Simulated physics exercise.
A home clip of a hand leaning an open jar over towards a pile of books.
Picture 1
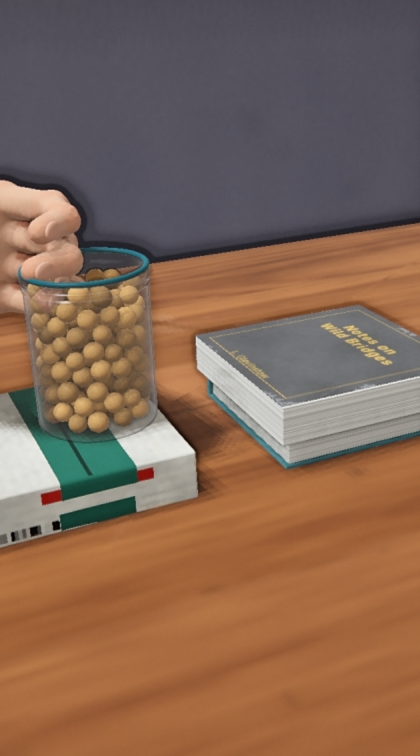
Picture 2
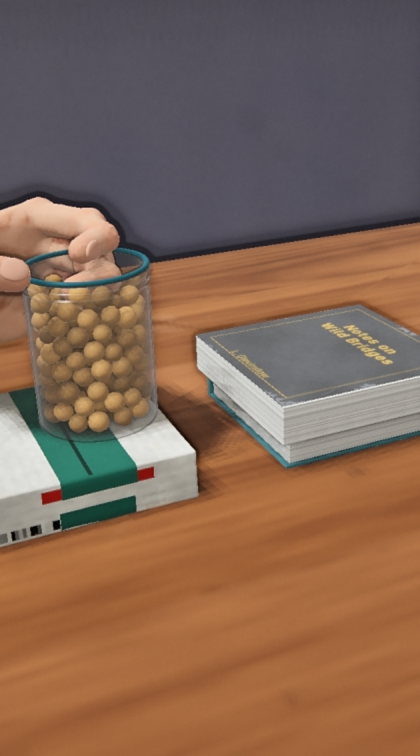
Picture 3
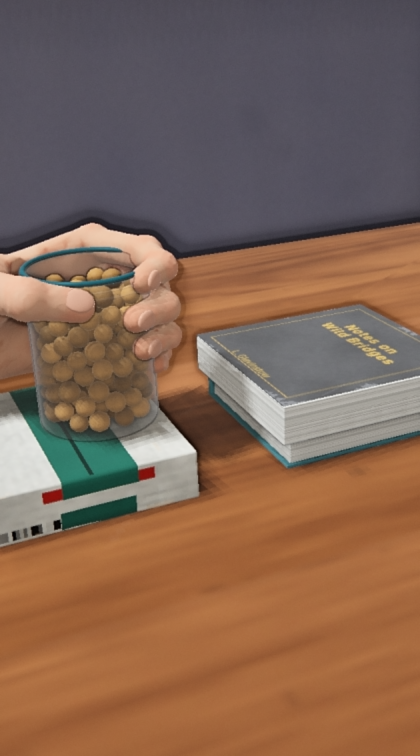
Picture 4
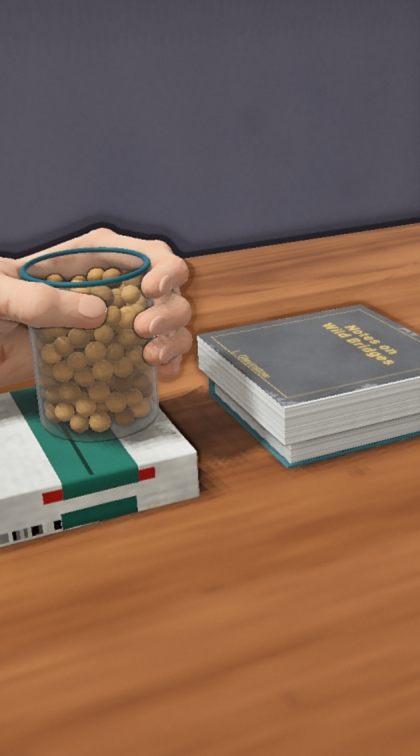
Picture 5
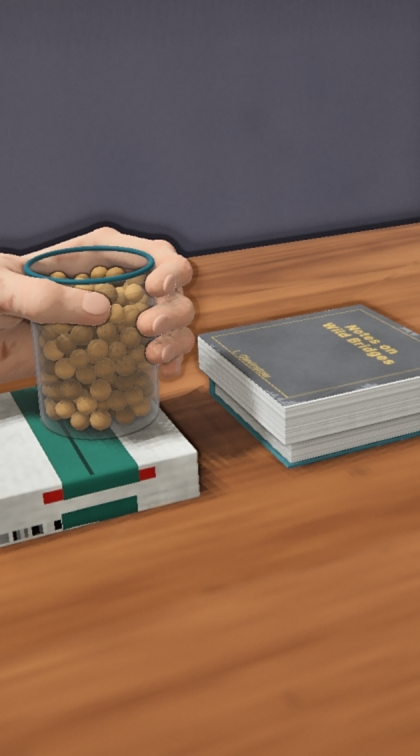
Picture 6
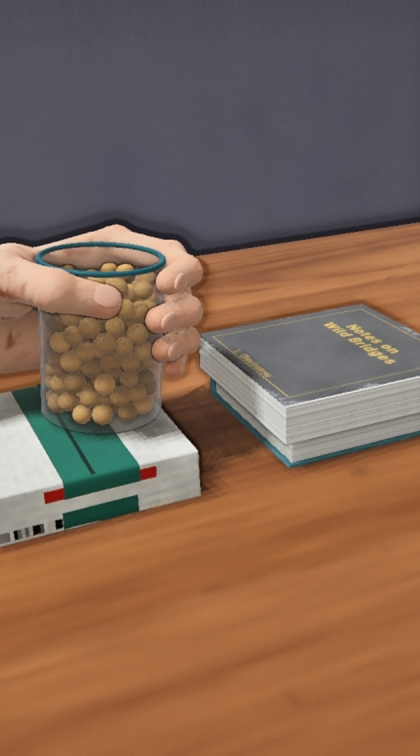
A clear, teal-rimmed open jar nearly full of round tan wooden beads stands on a white box with a green band at left, seen from slightly above on a brown wooden table against a grey wall. To its right lies a small pile of books, a dark grey one on top. A hand shifts from the rim to grip the jar's side, then edges it slightly rightward, leaning it faintly, while the view stays nearly still.
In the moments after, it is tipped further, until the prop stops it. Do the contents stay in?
What is in the jar starts tumbling out.
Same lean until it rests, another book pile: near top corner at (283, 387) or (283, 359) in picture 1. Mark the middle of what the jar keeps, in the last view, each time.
At about (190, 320), and at (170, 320).
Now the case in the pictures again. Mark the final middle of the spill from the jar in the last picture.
Around (365, 325).
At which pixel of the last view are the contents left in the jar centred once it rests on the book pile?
Near (199, 331).
Then, 0.62 s past the last view, the jar leans 40°; everything is still inside.
Then, 1.16 s past the last view, the jar leans 70°; everything is still inside.
Then, 1.63 s past the last view, the jar rests on the book pile at 74°; a small part of the round wooden beads out of it.
Finally, the jar rests on the book pile at 74°; a small part of the round wooden beads out of it.
